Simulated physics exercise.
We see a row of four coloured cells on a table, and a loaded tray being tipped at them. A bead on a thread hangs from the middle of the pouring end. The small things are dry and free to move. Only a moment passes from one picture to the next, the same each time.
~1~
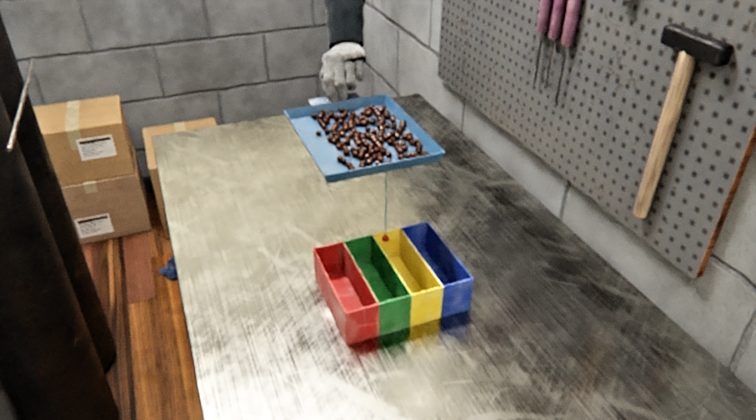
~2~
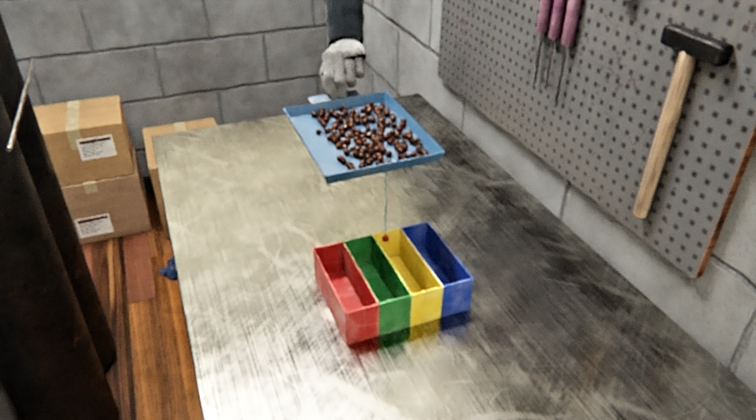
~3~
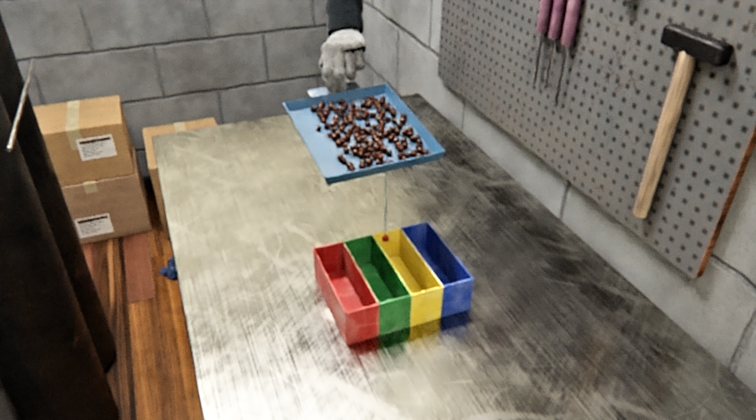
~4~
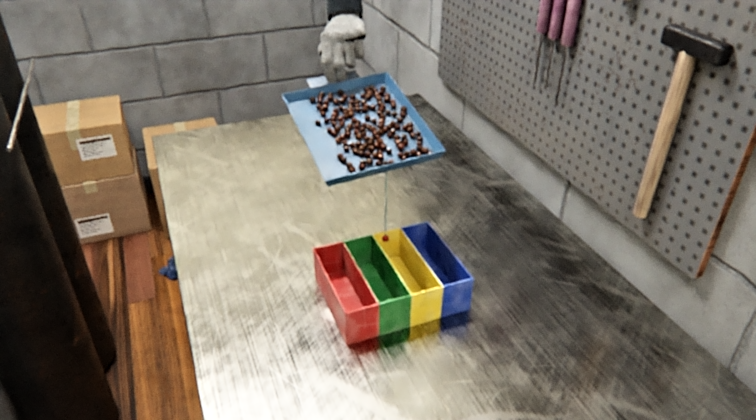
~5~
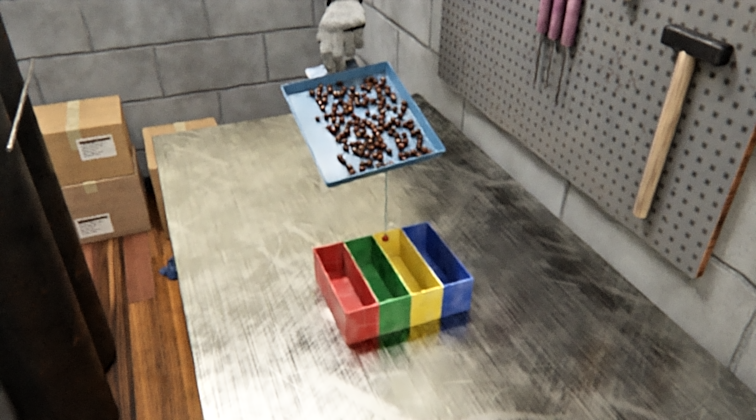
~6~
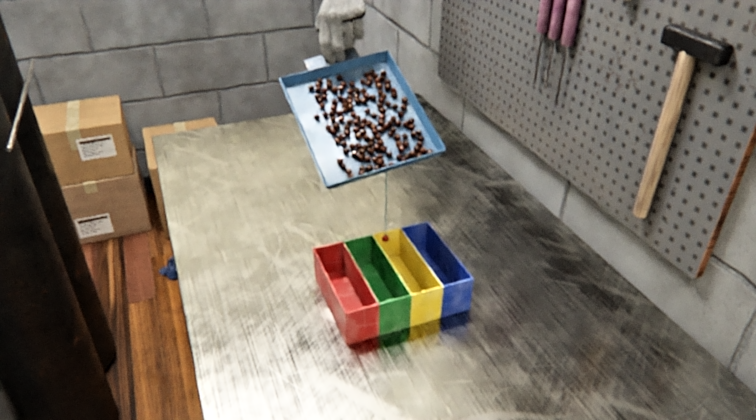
Gloved hand raising the back of a blue tray of small brown balls, tilting it above red, green, yellow and blue cells.
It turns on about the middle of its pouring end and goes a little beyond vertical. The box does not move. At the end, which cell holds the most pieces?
Fullest: The red cell.
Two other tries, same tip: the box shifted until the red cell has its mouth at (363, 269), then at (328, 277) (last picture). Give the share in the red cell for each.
About 30 and 50 per cent.
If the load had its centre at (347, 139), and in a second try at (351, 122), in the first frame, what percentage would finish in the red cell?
In turn 50 and 60 in a hundred.
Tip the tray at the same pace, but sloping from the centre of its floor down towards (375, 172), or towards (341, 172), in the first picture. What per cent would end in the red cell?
First some 30, then 60 per cent.
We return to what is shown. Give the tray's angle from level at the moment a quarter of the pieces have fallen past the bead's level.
At some 70 degrees.
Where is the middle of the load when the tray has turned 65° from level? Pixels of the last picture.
Close to (351, 189).
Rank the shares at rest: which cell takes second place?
In second place: The green cell.
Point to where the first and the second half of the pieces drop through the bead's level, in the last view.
Around (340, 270) and then (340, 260).
Soon, tray tipped steeply; about two thirds on the tray; a small part in the red cell; a stray few in the green cell; about a third falling or outside the box.
A while on, tray tipped past a quarter turn; about half in the red cell; about a quarter in the green cell; a stray few in the yellow cell; a stray few in the blue cell; about a quarter falling or outside the box.
Towards the end, tray tipped past a quarter turn; about half in the red cell; about a quarter in the green cell; a stray few in the yellow cell; a stray few in the blue cell; about a quarter falling or outside the box.
Finally, tray tipped past a quarter turn; about half in the red cell; about a quarter in the green cell; a stray few in the yellow cell; a stray few in the blue cell; about a quarter outside the box.
